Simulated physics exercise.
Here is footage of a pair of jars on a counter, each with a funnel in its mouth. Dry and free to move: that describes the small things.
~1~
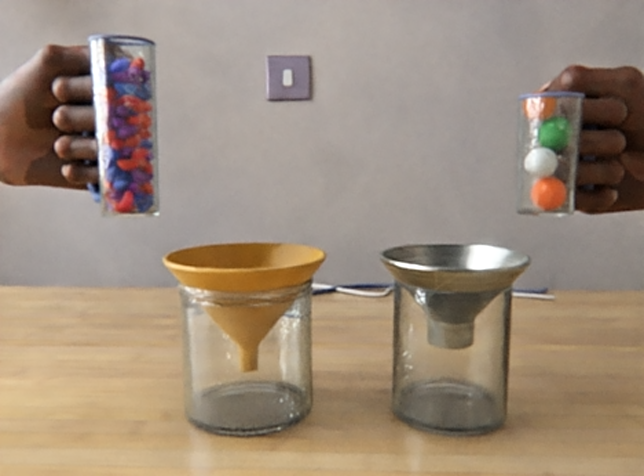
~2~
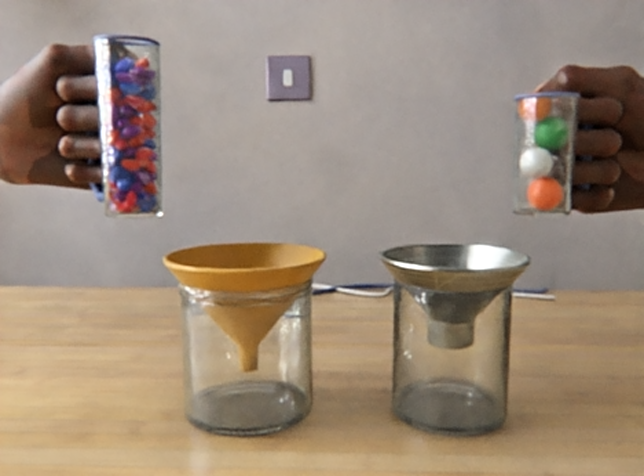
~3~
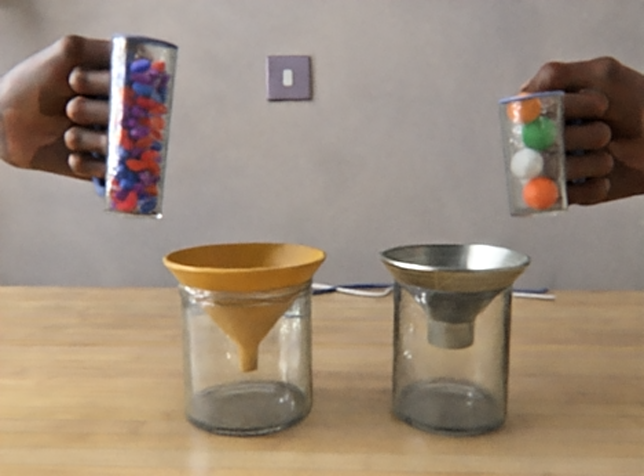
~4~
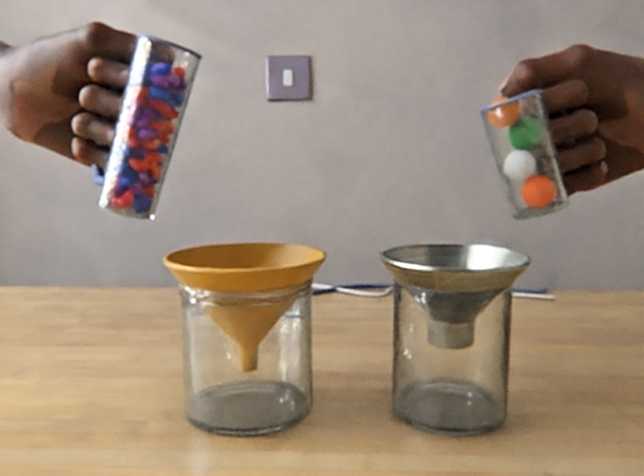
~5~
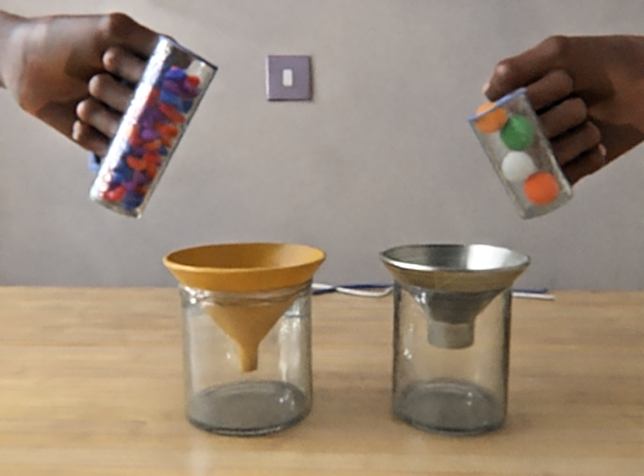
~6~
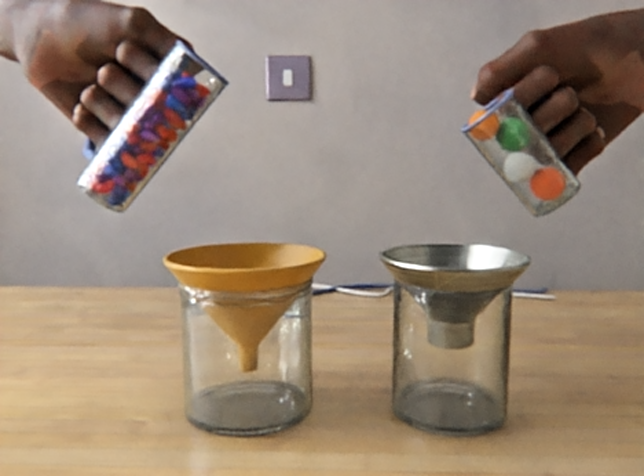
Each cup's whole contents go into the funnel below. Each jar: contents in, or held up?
At the end, left funnel: It is going to seize up; right funnel: It is going to stay open.
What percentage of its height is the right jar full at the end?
Near 25 %.
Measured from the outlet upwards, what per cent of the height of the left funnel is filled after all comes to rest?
About 95 %.
Then, 0.35 s after the last picture, left, all still in the cup; right, all still in the cup.
Then, 0.71 s after the last picture, left, all still in the cup; right, most still in the cup, about a quarter in or over the funnel.
Then, 1.15 s after the last picture, left, about half still in the cup, about half in or over the funnel; right, most in or over the funnel, about a quarter down in the jar.
By the end, left, all stuck in the funnel, none down in the jar; right, all down in the jar.
